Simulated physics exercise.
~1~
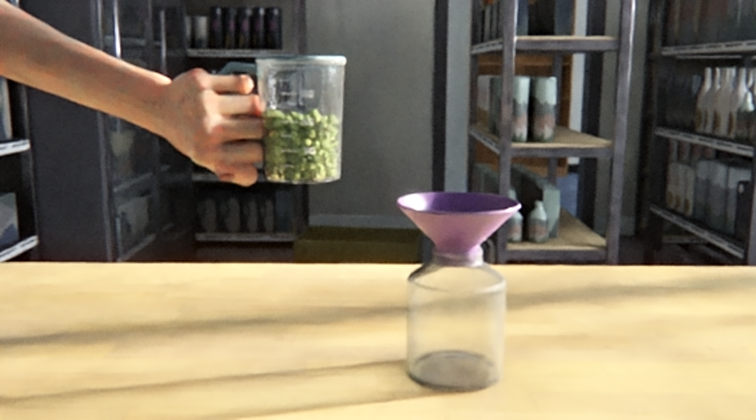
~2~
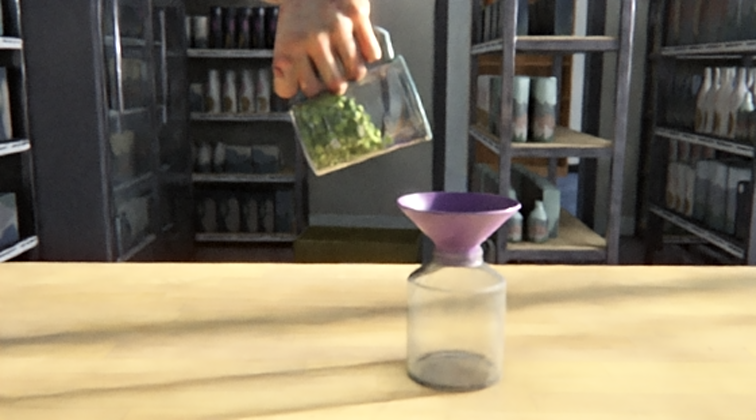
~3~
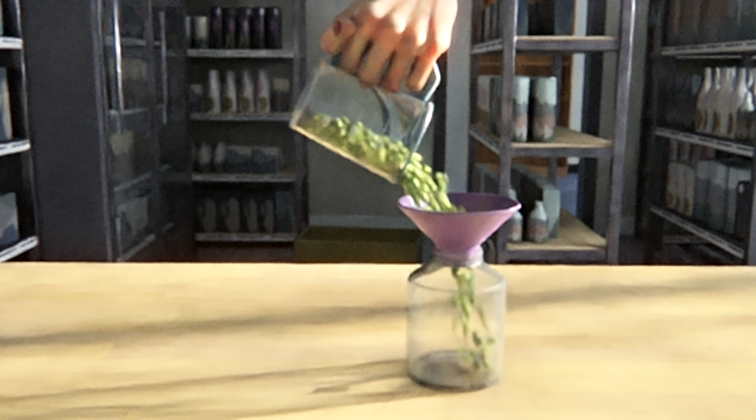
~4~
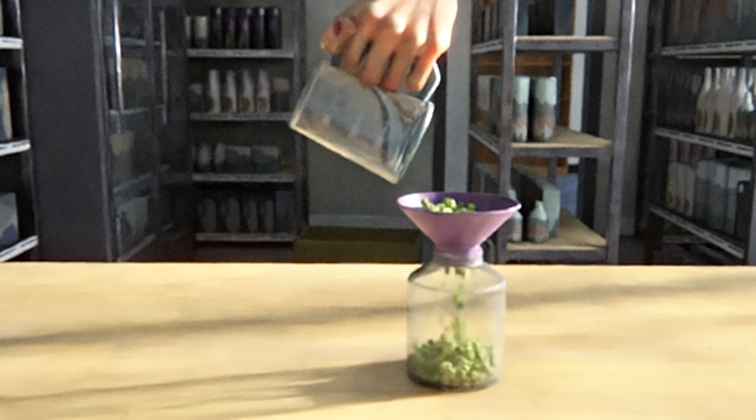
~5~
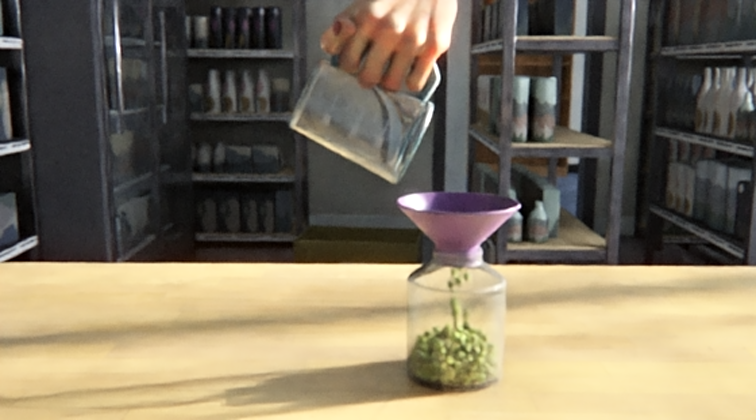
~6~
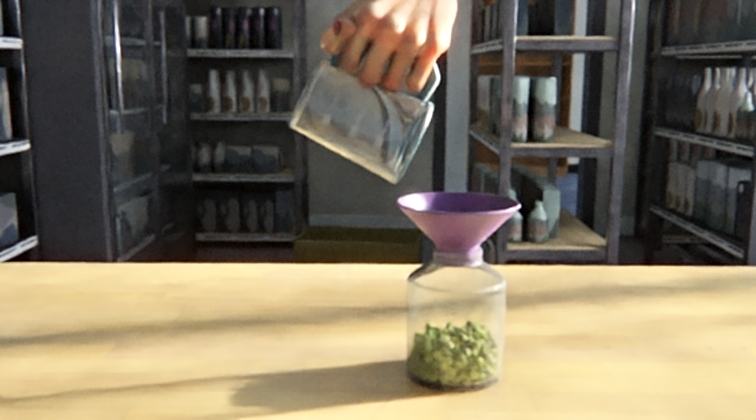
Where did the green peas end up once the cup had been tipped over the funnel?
They ended up in the clear jar beneath the purple funnel, with none seen left in the cup or funnel and none spilt on the table.
In a room lined with shelves of bottles, a hand carried a clear cup of green dried peas to the right and tipped it over a purple funnel, and the peas poured through until they all lay heaped in the clear jar below.
